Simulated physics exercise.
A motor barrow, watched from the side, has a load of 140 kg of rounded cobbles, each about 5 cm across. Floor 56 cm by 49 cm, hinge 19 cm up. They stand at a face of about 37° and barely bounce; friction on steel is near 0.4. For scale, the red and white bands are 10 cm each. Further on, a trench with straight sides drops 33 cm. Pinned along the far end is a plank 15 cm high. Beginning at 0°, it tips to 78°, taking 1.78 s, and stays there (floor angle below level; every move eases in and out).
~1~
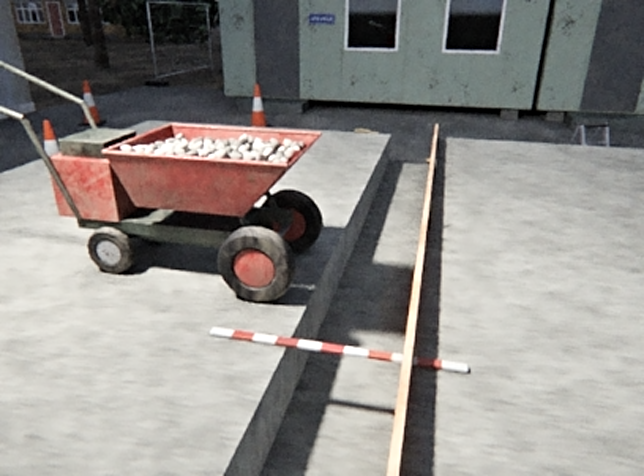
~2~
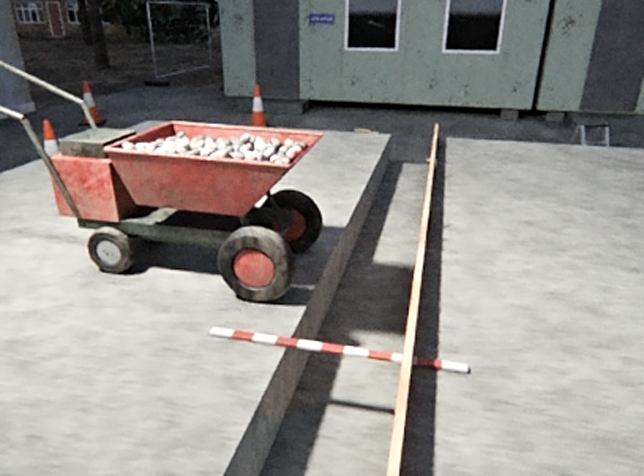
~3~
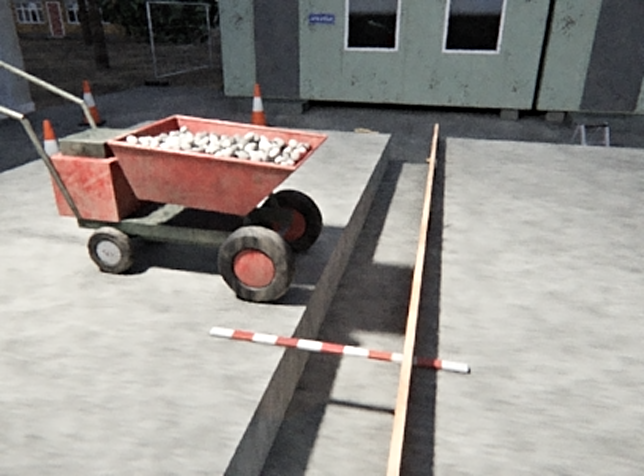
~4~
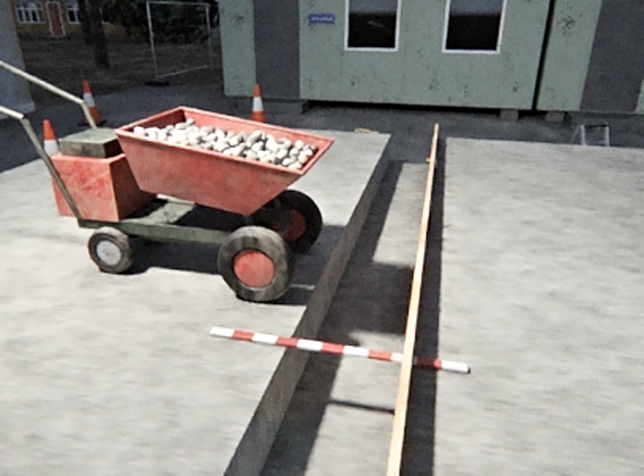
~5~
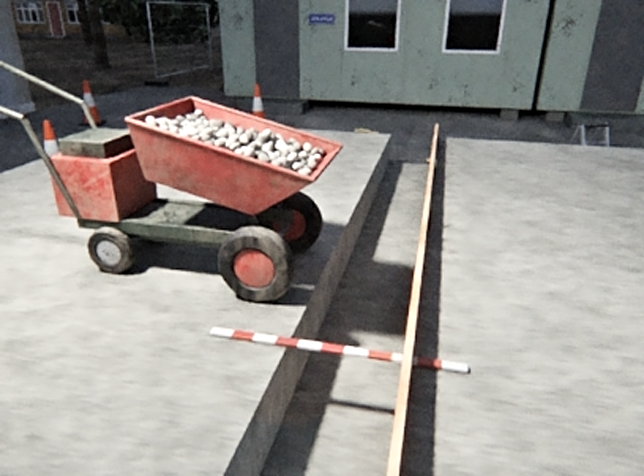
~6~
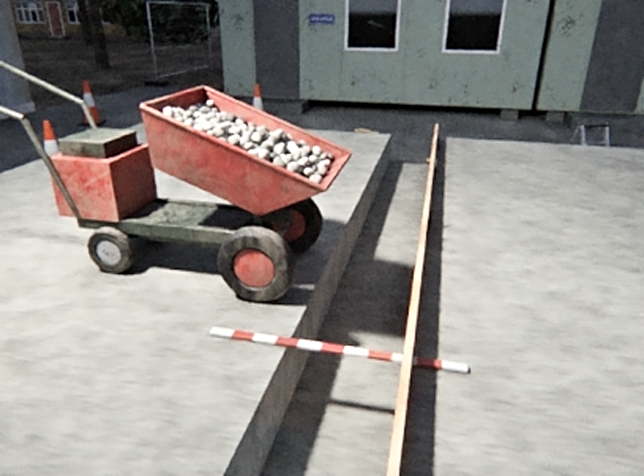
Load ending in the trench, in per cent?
84 per cent.
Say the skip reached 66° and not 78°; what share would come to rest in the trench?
Some 80% would finish there.
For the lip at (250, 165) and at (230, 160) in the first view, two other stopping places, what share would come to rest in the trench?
Near 100 and near 100 percent.
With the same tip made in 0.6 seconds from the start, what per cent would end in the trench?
That would give about 60 percent.
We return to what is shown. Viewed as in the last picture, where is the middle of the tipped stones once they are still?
Centre estimate: Around (385, 329).
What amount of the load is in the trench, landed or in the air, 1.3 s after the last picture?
By then, around 60 percent.
Then, 0.7 s after the last picture the floor is at 66°, 96 % in the skip, 4 % in the trench; the foremost stones are at (401, 285).
Then, 1.3 s after the last picture the floor is at 78°, 28 % in the skip, 58 % in the trench, 15 % past the trench; the foremost stones are at (527, 302).
Then, 1.6 s after the last picture the floor is at 78°, 3 % in the skip, 81 % in the trench, 16 % past the trench; the foremost stones are at (578, 309).
Then, 3.6 s after the last picture the floor is at 78°, 0 % in the skip, 84 % in the trench, 16 % past the trench; the foremost stones are at (584, 292).
